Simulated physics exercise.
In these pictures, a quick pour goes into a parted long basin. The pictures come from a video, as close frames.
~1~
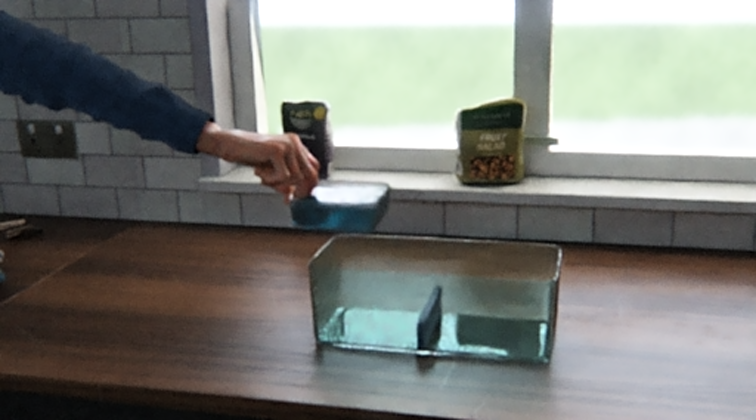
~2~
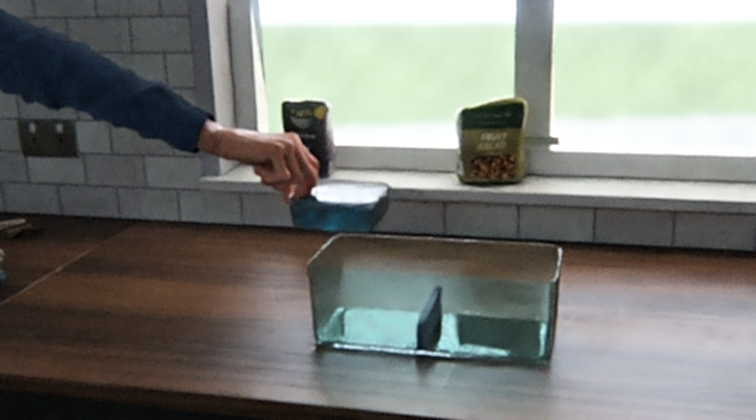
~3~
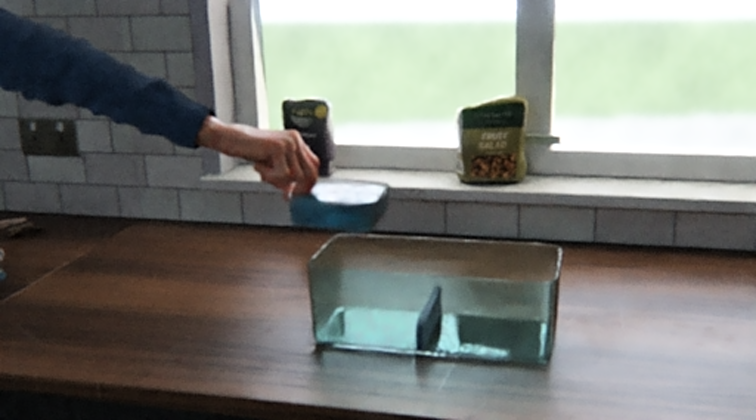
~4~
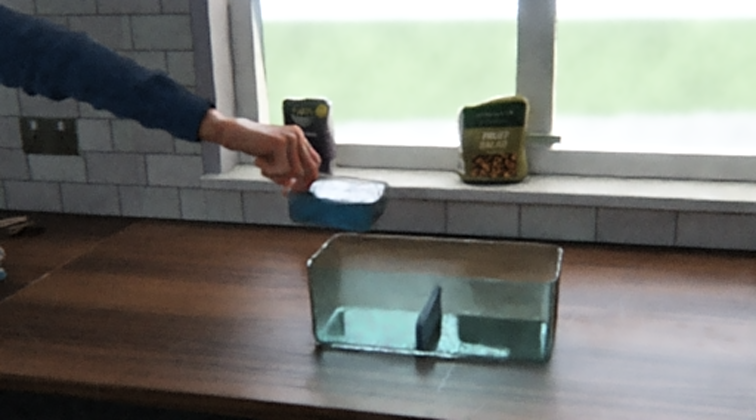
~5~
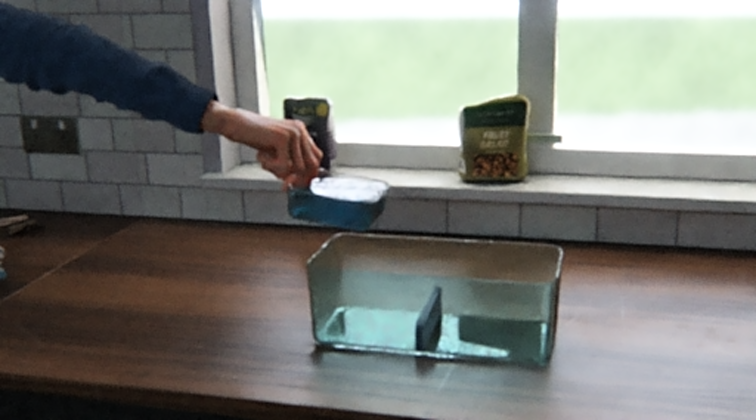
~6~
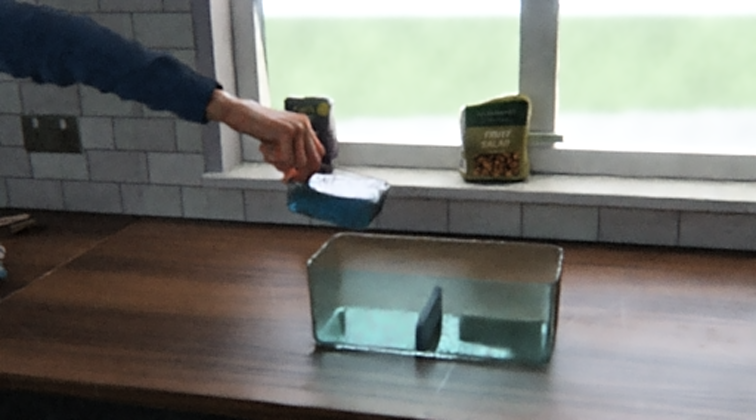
The clip opens on a hand in a dark blue sleeve holding a small dish of blue liquid level above a long clear basin, parted by a low dark wall, on a wooden counter. The hand then gradually tilts the dish slightly down to the right, while the basin stays still.
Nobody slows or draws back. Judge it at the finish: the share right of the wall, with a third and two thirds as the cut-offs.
At the finish, the right of the wall has over two thirds.
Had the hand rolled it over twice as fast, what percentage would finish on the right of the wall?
It works out near 75 %.
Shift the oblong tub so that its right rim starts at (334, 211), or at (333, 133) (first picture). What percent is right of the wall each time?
You'd get 5 percent from the first and 15 percent from the second.
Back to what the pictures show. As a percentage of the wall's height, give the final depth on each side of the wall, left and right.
Roughly 10 percent left, 30 percent right.
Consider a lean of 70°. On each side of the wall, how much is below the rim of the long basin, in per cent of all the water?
Left part 10 %; right part 25 %.
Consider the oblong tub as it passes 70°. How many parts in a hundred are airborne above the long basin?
It's close to 45 %.
A moment on, the oblong tub is tipped part way and 23 per cent is still to pour, 9 is left of the wall and 23 right of it.
Next, the oblong tub is tipped right over and 2 per cent is still to pour, 17 is left of the wall and 76 right of it.
Then the oblong tub is tipped right over and 0 per cent is still to pour, 23 is left of the wall and 76 right of it.
Later the oblong tub is tipped right over and 0 per cent is still to pour, 23 is left of the wall and 76 right of it.
In the end 23 per cent lies left of the wall, 76 right of it and 1 outside.
